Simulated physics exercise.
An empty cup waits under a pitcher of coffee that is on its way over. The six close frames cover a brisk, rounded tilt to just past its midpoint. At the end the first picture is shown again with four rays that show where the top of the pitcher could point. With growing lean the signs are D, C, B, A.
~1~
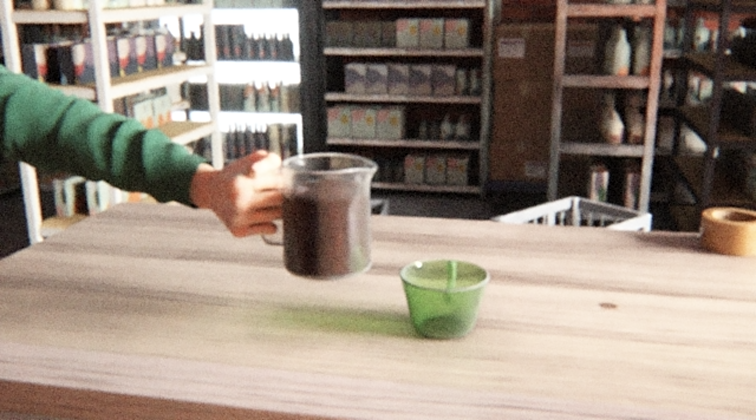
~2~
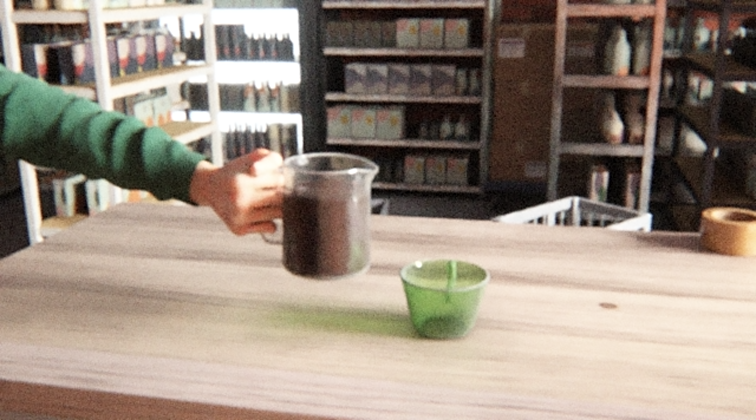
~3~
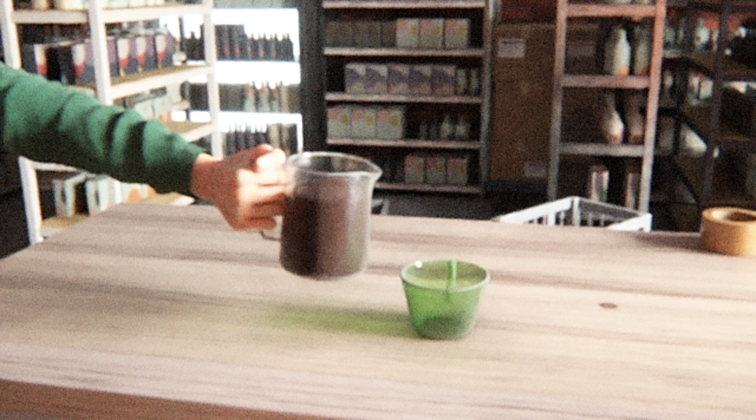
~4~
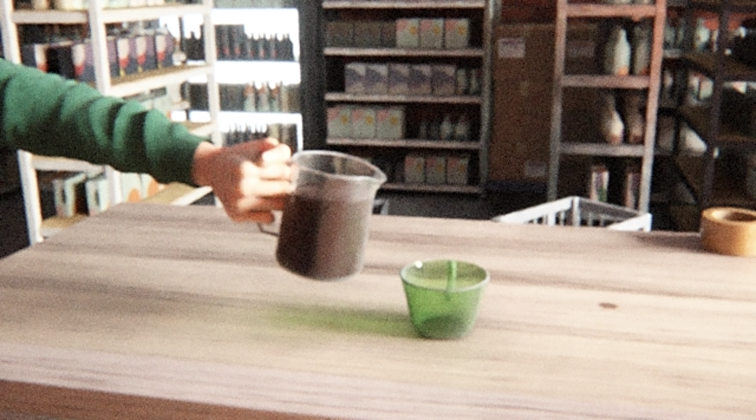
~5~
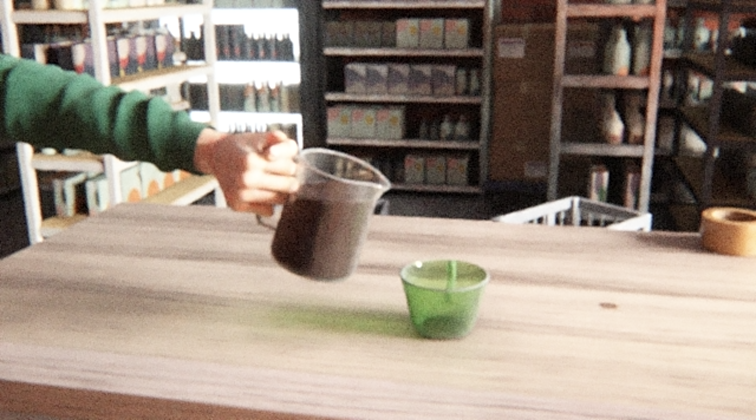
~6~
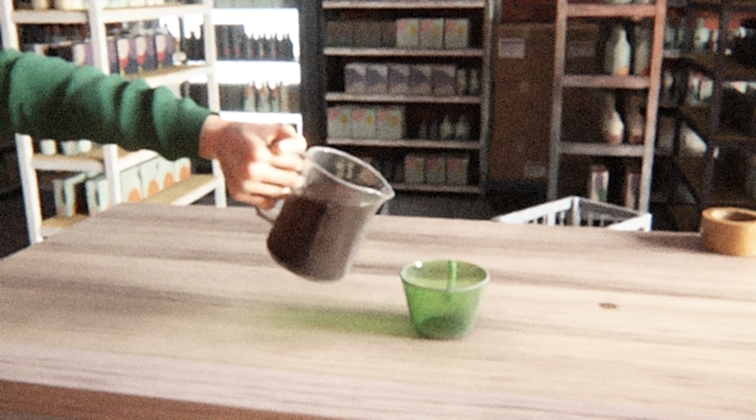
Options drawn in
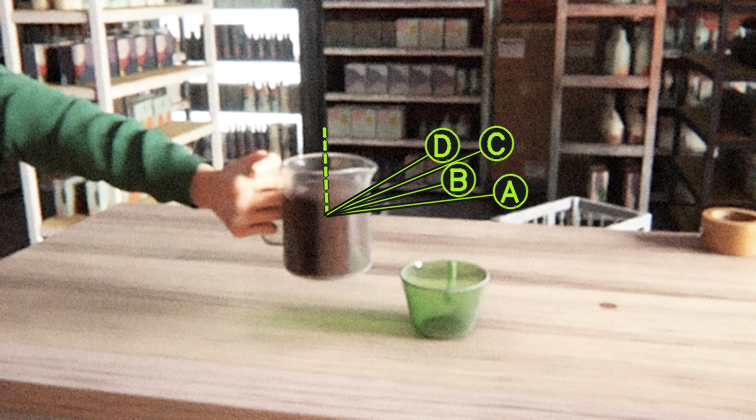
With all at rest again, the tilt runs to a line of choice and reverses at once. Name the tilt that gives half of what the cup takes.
D works best here.
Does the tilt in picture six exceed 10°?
Yes.
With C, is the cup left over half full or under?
Over.
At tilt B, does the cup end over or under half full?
Over.
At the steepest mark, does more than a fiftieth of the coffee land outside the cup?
Yes, it does.
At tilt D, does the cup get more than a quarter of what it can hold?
Yes.
In lime, A at (493, 194); B at (442, 184); C at (481, 150); D at (428, 154).
Choosing A, the cup ends with about 94 % of what it can hold; 18 % of the coffee is spilt.
Choosing B, the cup ends with about 89 % of what it can hold; 7 % of the coffee is spilt.
Choosing C, the cup ends with about 75 % of what it can hold.
Choosing D, the cup ends with about 49 % of what it can hold.
